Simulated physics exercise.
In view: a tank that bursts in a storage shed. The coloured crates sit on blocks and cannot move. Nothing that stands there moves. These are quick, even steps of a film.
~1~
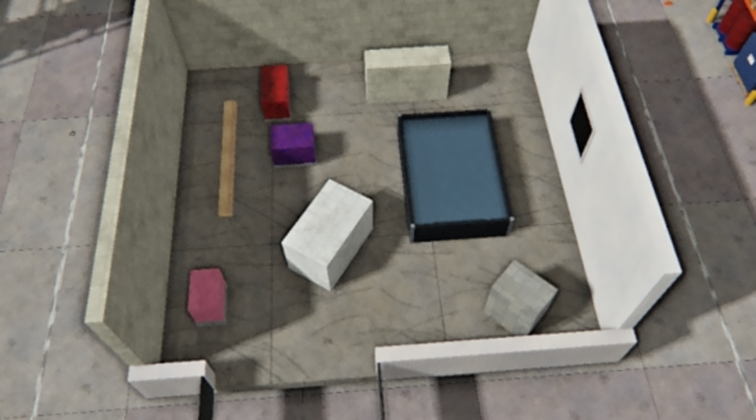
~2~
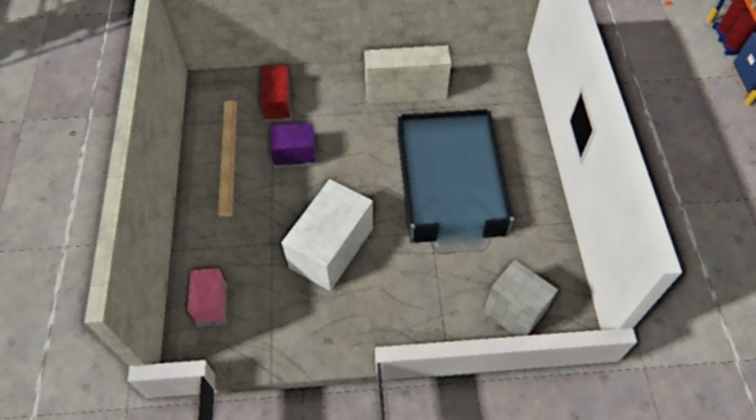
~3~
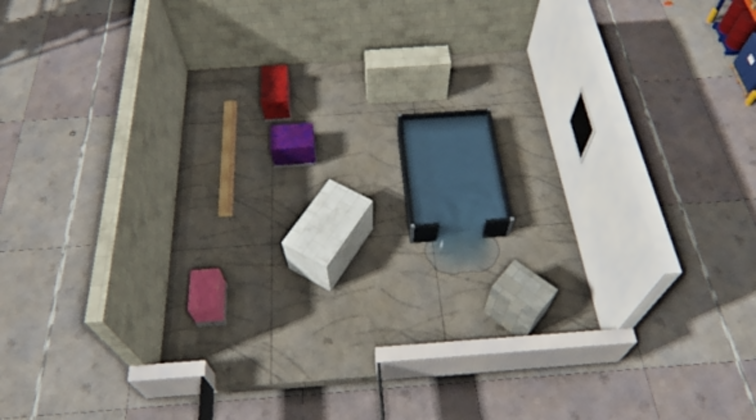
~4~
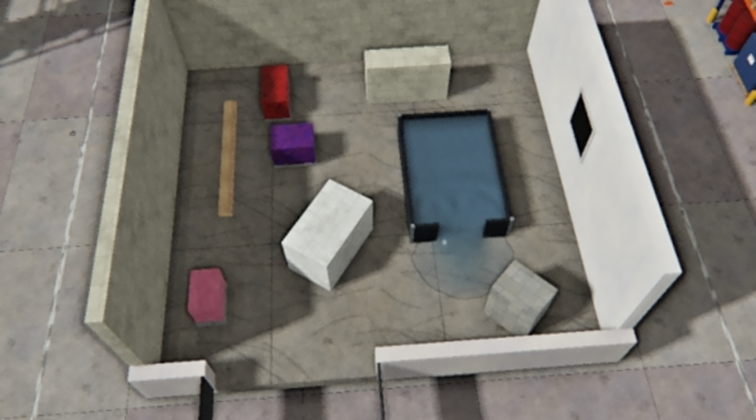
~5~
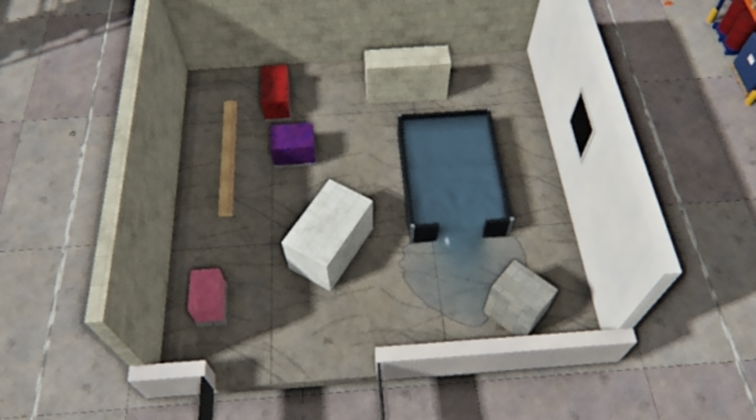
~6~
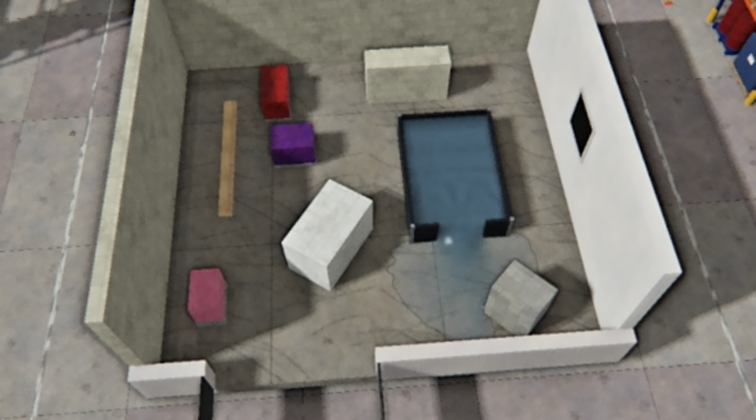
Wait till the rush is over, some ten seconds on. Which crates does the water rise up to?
One by one: The purple crate stays dry; the pink crate stays dry; the red crate stays dry.
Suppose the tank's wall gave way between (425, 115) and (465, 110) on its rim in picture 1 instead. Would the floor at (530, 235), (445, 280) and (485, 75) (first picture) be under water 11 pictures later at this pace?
In that order: Not flooded, not flooded, covered.
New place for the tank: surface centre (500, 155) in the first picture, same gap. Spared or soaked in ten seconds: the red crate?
In short: The red one stays dry.
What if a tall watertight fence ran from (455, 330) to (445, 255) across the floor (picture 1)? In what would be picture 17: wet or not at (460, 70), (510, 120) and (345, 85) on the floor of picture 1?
As listed: Clear, dry, free of water.
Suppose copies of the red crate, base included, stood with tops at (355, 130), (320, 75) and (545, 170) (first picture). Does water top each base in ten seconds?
One after the other: Keeps dry, is spared, ends up wet.
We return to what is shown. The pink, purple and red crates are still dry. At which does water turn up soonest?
I say the crate marked pink.
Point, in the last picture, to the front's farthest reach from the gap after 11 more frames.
Roughly at (289, 368).
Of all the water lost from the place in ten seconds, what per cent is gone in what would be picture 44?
Close to 55 %.
A moment on, water covers 10 % of the floor; the purple crate not reached, the pink crate not reached, the red crate not reached.
Next, water covers 20 % of the floor; the purple crate not reached, the pink crate not reached, the red crate not reached.
Then, water covers 30 % of the floor; the purple crate not reached, the pink crate water round its plinth, the red crate not reached.
Later, water covers 50 % of the floor; the purple crate not reached, the pink crate water round its plinth, the red crate not reached.
In the end, water covers 75 % of the floor; the purple crate stayed above the water, the pink crate stayed above the water, the red crate stayed above the water.
